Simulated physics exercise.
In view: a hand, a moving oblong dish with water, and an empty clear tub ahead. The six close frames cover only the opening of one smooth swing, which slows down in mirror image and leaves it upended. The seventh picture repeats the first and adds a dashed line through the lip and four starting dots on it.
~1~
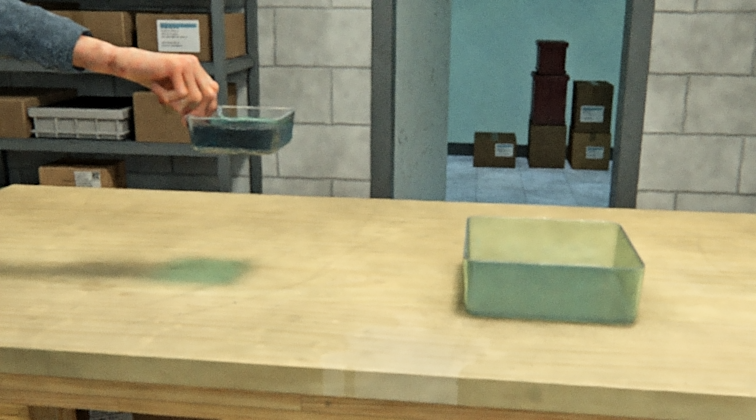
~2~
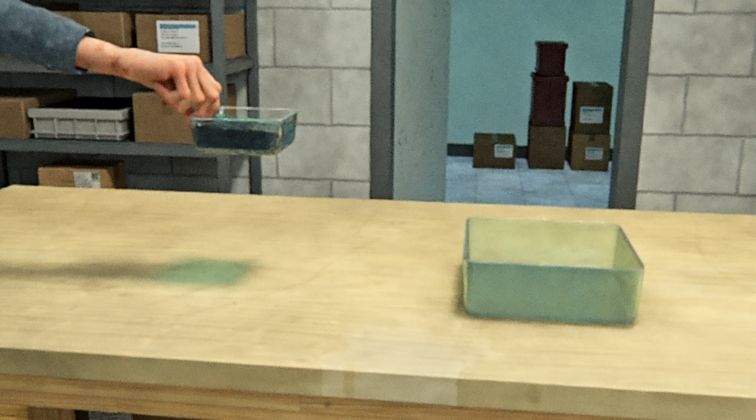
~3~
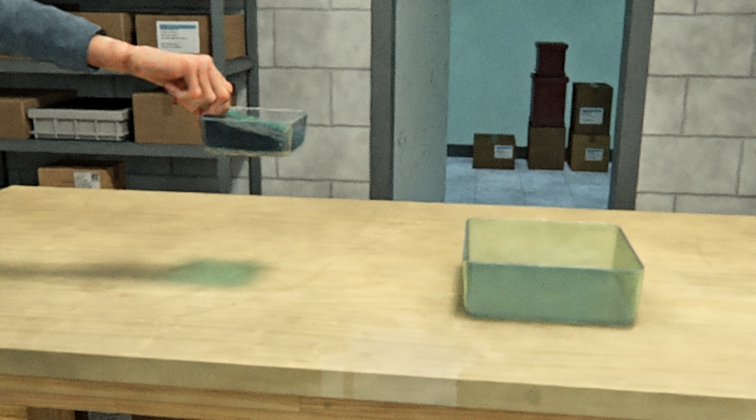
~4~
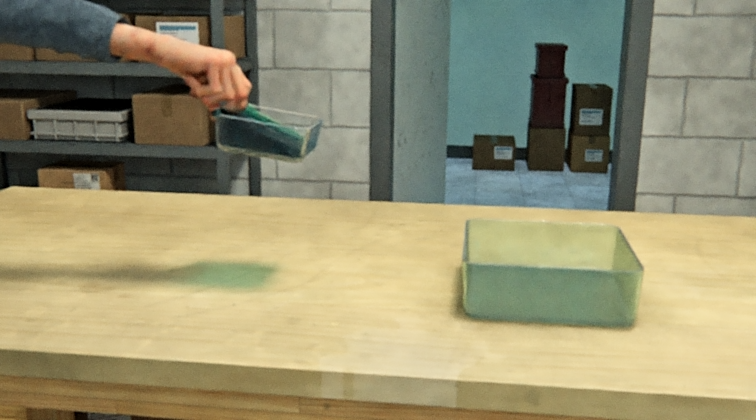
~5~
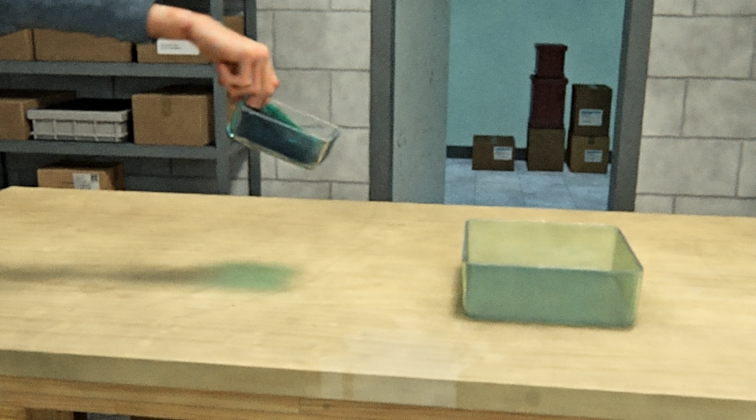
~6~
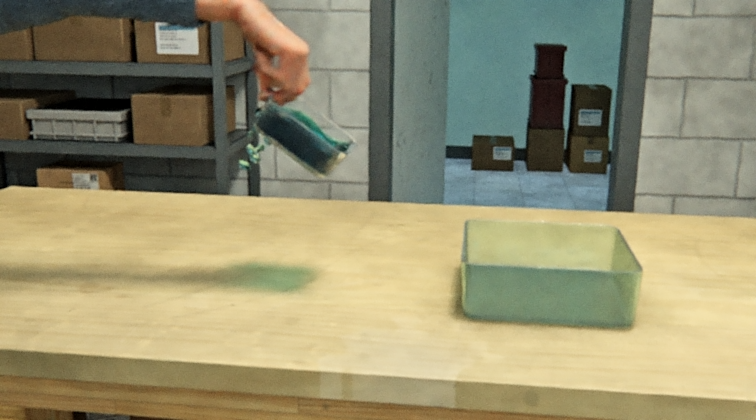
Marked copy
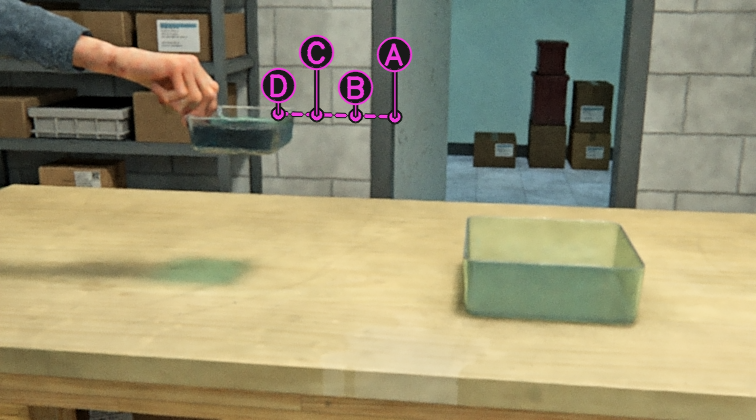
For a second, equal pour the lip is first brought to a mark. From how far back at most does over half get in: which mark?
The answer is place C.
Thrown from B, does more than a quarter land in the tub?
Yes.
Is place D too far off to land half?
Yes, that goes wrong.
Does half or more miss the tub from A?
No, that is safe.
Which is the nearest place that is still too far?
That is place D.
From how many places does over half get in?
Three of them.
In magenta, A at (394, 116); B at (355, 115); C at (316, 114); D at (278, 113).
If A is chosen, about 92 % lands in the tub, 6 % falls short.
If B is chosen, about 70 % lands in the tub, 12 % falls short and 18 % goes beside or beyond.
If C is chosen, about 68 % lands in the tub, 19 % falls short and 13 % goes beside or beyond.
If D is chosen, about 26 % lands in the tub, 69 % falls short and 6 % goes beside or beyond.
